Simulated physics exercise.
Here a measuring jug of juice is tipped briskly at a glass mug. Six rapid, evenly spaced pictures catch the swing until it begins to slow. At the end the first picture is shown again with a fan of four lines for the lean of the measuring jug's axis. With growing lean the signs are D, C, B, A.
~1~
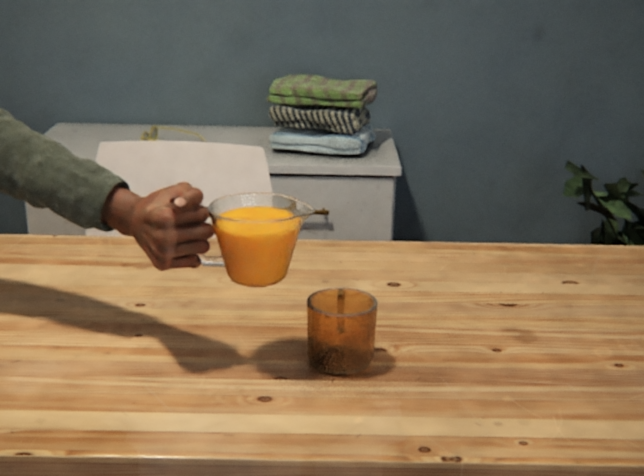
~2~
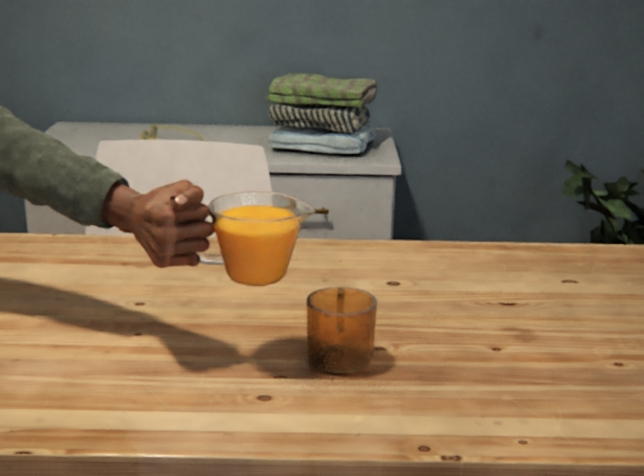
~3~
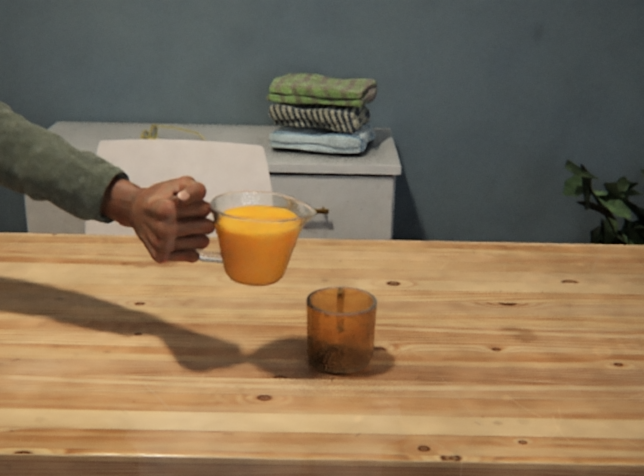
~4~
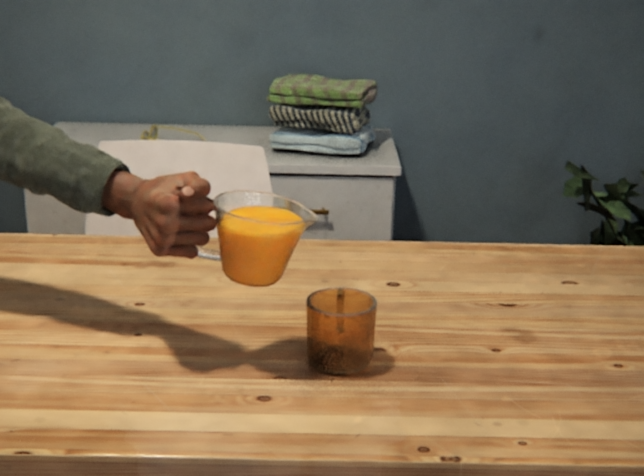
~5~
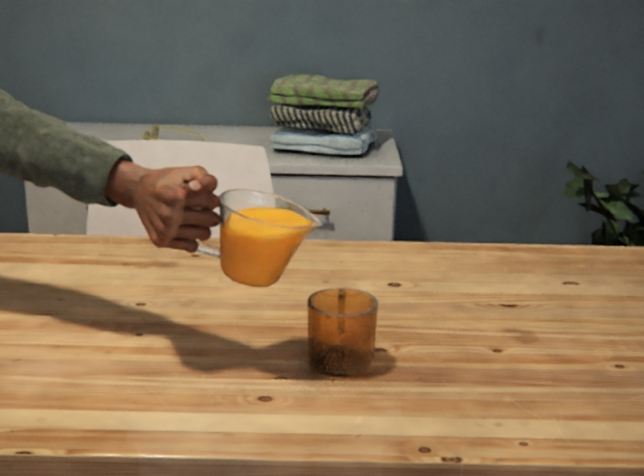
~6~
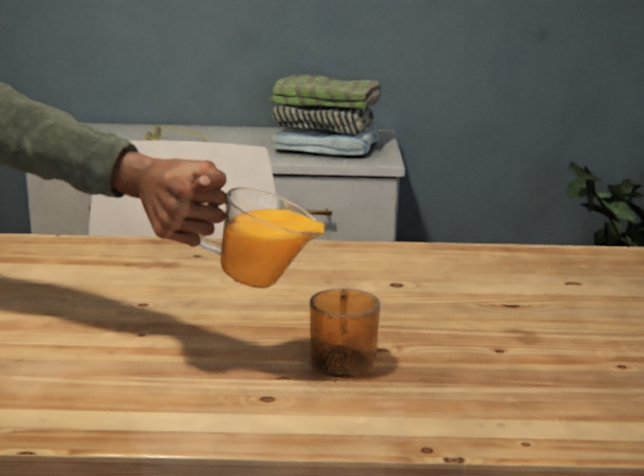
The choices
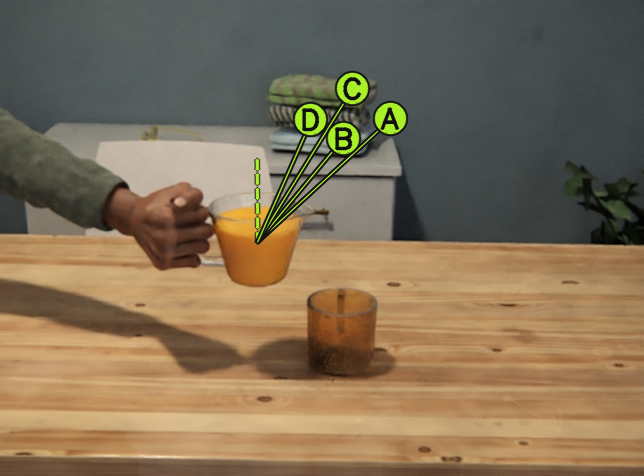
We see a hand holding a clear measuring jug of orange juice above a wooden table, beside an amber-coloured glass mug. The jug stays nearly still at first, then the hand tilts it to the right, its lip above the mug.
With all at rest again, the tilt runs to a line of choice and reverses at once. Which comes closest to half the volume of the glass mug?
Choose A.
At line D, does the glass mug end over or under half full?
Under.
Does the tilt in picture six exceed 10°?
Yes.
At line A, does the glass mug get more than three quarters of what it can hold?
No.
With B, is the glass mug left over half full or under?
Under.
On the marked copy, A at (378, 130); B at (332, 151); C at (343, 103); D at (304, 135).
If A is chosen, the glass mug ends with about 47 % of what it can hold.
If B is chosen, the glass mug ends with about 33 % of what it can hold.
If C is chosen, the glass mug ends with about 21 % of what it can hold.
If D is chosen, the glass mug ends with about 9 % of what it can hold.
